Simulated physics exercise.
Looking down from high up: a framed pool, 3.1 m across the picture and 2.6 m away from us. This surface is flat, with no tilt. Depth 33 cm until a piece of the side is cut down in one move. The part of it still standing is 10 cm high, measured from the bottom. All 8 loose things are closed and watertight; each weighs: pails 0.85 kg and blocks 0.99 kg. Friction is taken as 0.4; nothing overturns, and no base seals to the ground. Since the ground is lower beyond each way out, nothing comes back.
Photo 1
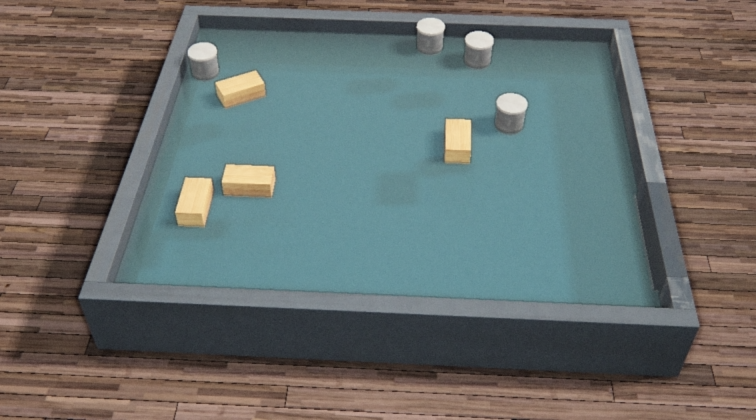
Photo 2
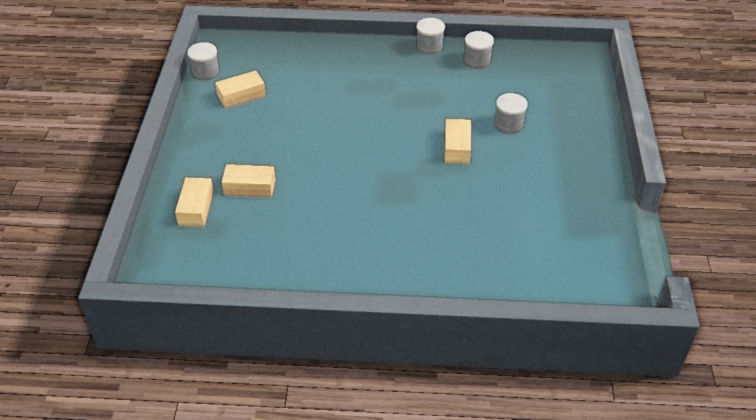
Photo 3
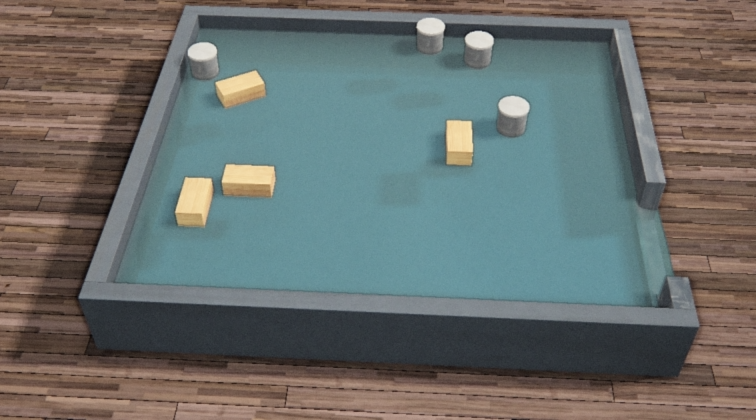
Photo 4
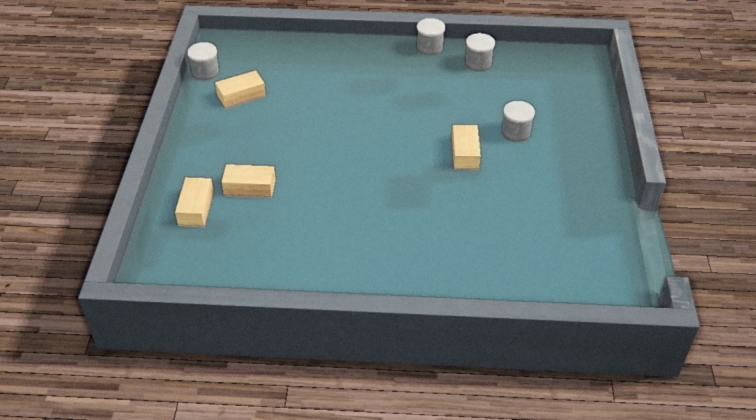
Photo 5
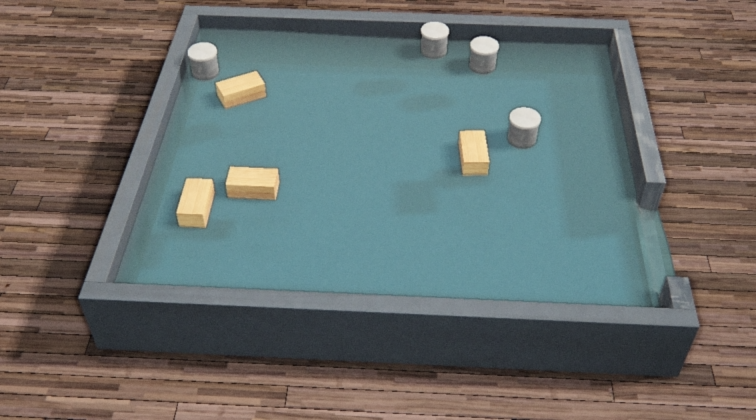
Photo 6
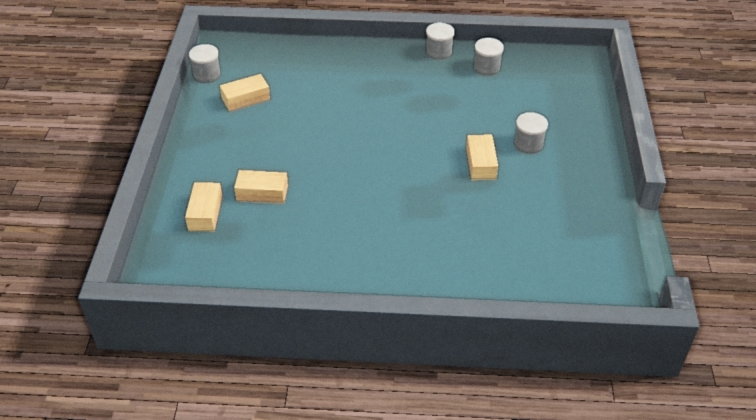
A large square pool with a grey-blue frame and shallow teal water sits on a brown wooden plank floor, seen from high above at an angle. Four white pails float near the back and right, one in the far left corner, and four pale yellow blocks float mostly at left. A section of the right wall disappears, leaving a gap, and the pails and blocks drift slightly rightward and nearer.
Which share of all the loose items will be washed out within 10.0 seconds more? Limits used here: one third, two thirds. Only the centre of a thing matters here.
My guess is beneath one third.
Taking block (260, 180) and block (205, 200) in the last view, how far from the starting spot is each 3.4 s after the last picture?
So you get 20 cm for the one named first, 10 cm for the other.
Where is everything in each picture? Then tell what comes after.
The first picture shows a pail at (512, 103), afloat; a block at (458, 135), afloat; about 2650 L in view; 0 of 8 have shifted.
The second picture shows a pail at (512, 103) floats; a block at (458, 135), afloat; about 2630 L in view; 0 of 8 have shifted.
The third picture shows a pail at (514, 106) floats; a block at (460, 136) floats; 33 cm deep round most things; 0 of 8 have shifted.
The fourth picture shows a pail at (519, 111), afloat, 7 cm from its start; a block at (466, 141) floats, 6 cm from its start; 33 cm deep round most things; 2 of 8 have shifted.
The fifth picture shows a pail at (525, 118), afloat, 14 cm from its start; a block at (474, 146) floats, 13 cm from its start; 31 cm deep round most things; 2 of 8 have shifted.
The sixth picture shows a pail at (532, 123) floats, 20 cm from its start; a block at (483, 151), afloat, 20 cm from its start; about 2470 L in view; 6 of 8 have shifted.
Then, 0.8 s after the last picture 0 of 8 are out; 8 afloat.
Then, 3.4 s after the last picture 0 of 8 are out; 8 afloat.
Then, 6.0 s after the last picture 1 of 8 are out; 7 afloat.
Then, 10.0 s after the last picture 2 of 8 are out; 6 afloat.
